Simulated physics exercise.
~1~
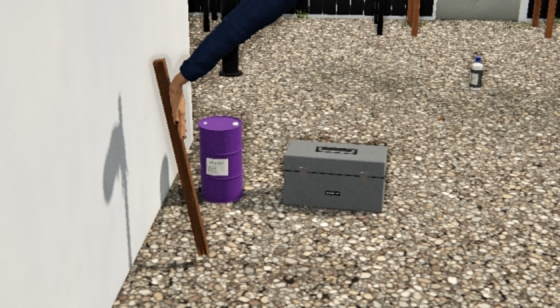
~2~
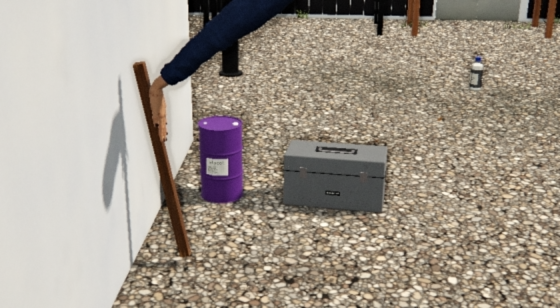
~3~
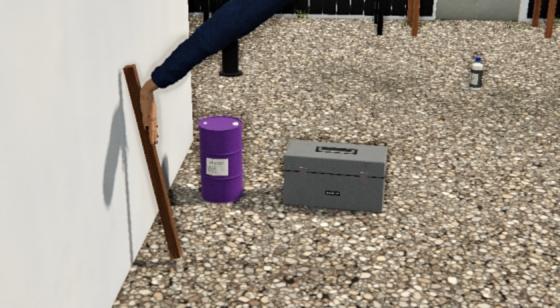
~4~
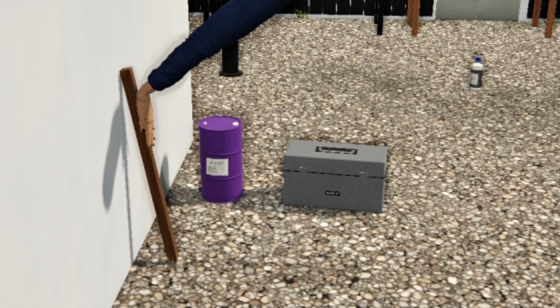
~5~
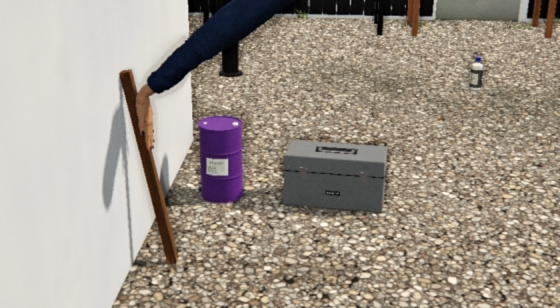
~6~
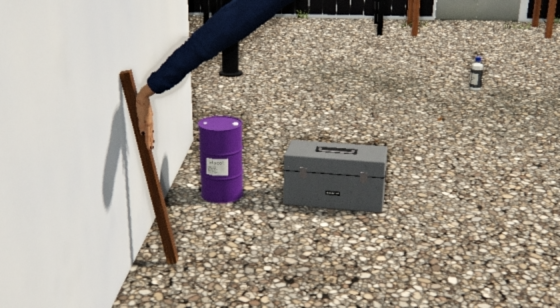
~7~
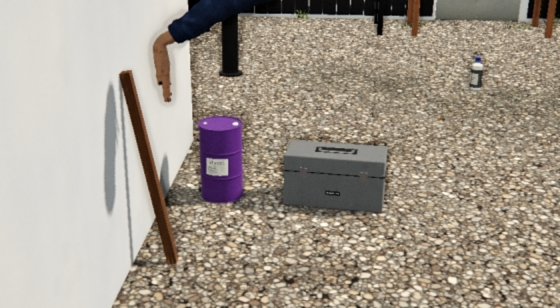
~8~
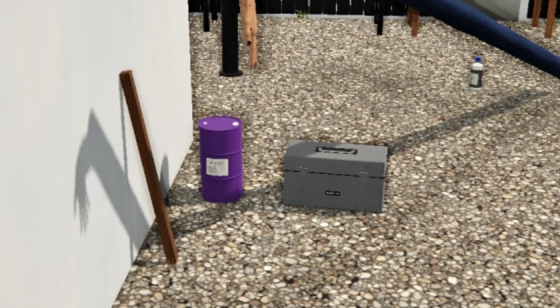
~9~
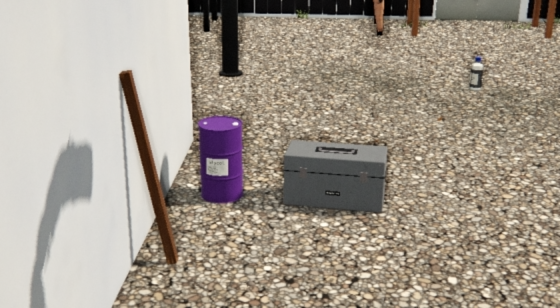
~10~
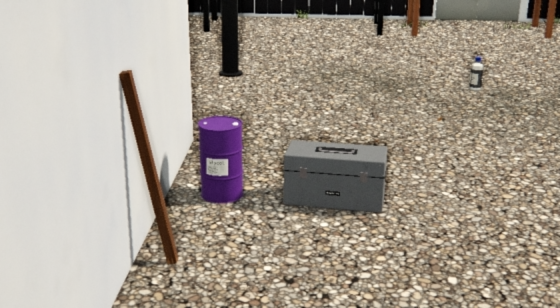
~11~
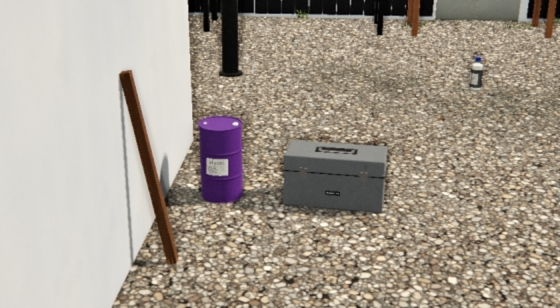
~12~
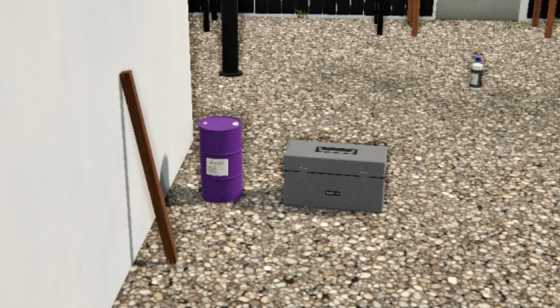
An arm in a dark blue sleeve reaches in from the top, holding a brown pole beside a bare white wall at the left, seen from slightly above over pebbly ground. A purple canister stands just right of the pole, with a grey toolbox farther right and a small bottle in the distance. The hand moves the pole left and settles it at a lean against the wall. The fingers then let go and the arm draws back, its shadow sliding across the wall before vanishing. The pole stays leaning, while the canister and toolbox remain in place.
